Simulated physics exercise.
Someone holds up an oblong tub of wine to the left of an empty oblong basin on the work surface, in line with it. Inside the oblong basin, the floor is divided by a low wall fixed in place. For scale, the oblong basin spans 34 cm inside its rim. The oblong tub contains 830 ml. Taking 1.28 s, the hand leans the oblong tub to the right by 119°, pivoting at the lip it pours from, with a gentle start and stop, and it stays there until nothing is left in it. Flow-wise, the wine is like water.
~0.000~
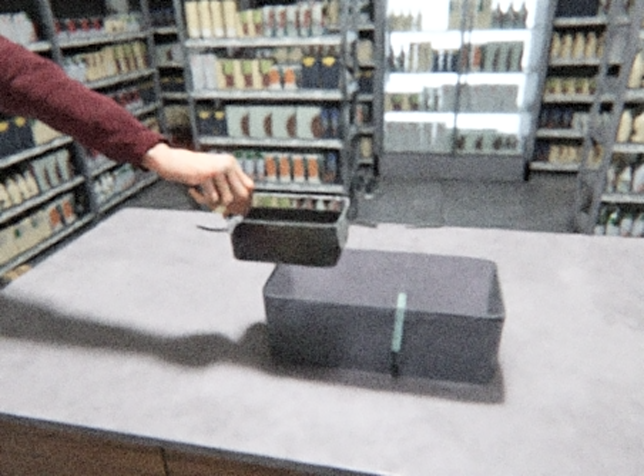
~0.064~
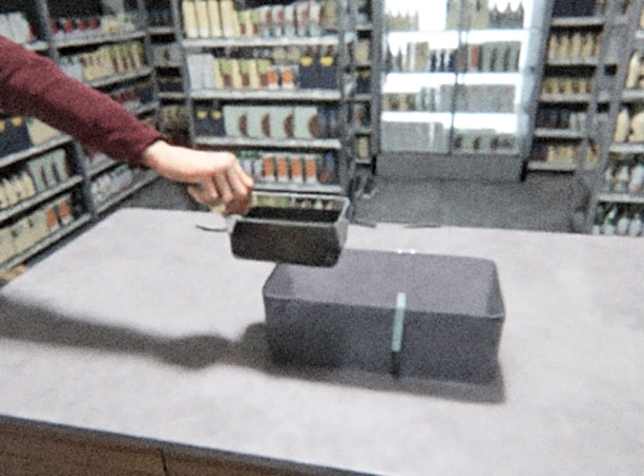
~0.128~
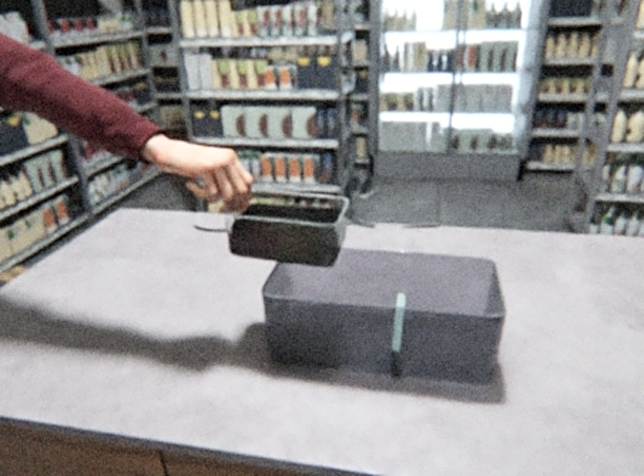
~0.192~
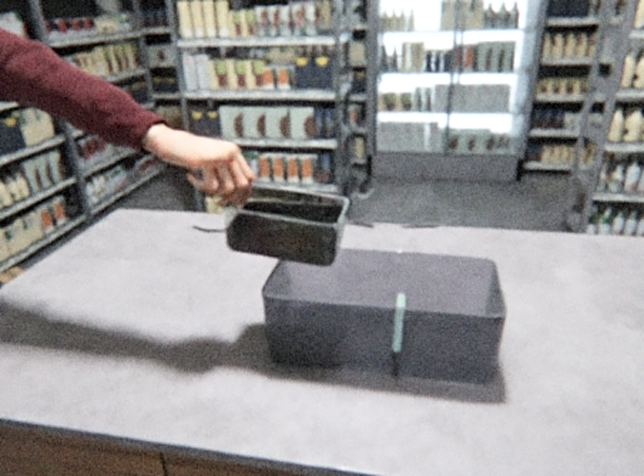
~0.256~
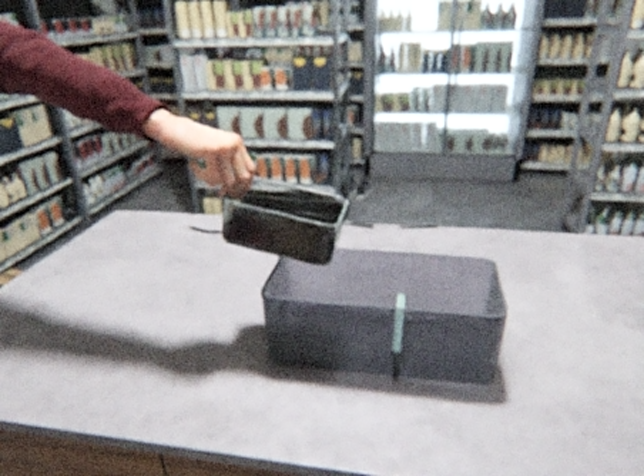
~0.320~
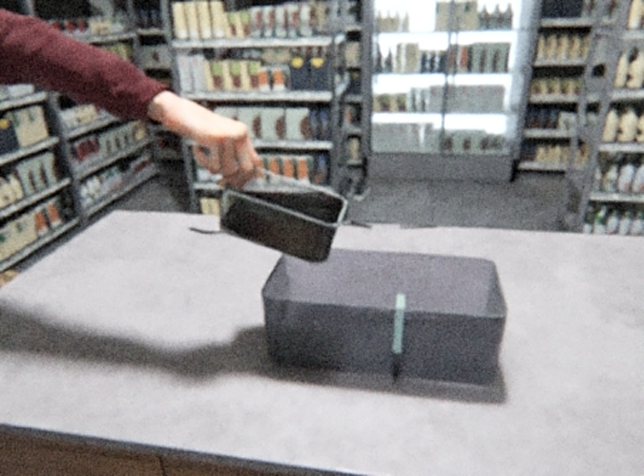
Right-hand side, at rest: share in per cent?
69 per cent.
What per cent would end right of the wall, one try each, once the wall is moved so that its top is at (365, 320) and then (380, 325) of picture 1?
It comes to 90 per cent, and then 85 per cent.
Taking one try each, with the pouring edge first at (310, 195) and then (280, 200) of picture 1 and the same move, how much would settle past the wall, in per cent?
About 30 %, then about 10 %.
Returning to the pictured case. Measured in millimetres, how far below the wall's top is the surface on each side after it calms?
Left about 36 mm, right about 18 mm.
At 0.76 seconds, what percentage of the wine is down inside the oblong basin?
About 26 per cent.
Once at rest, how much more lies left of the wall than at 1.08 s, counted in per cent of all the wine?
Change: Approx. 9 %.
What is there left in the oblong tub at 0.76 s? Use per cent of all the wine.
Near 30 in a hundred.
After 0.76 s the tilt is 76° and 30 per cent is still to pour, 8 is left of the wall and 18 right of it.
After 1.08 s the tilt is 112° and 3 per cent is still to pour, 21 is left of the wall and 67 right of it.
After 1.41 s the tilt is 119° and 0 per cent is still to pour, 30 is left of the wall and 69 right of it.
After 1.78 s the tilt is 119° and 0 per cent is still to pour, 30 is left of the wall and 69 right of it.
In the end 30 per cent lies left of the wall, 69 right of it and 2 outside.
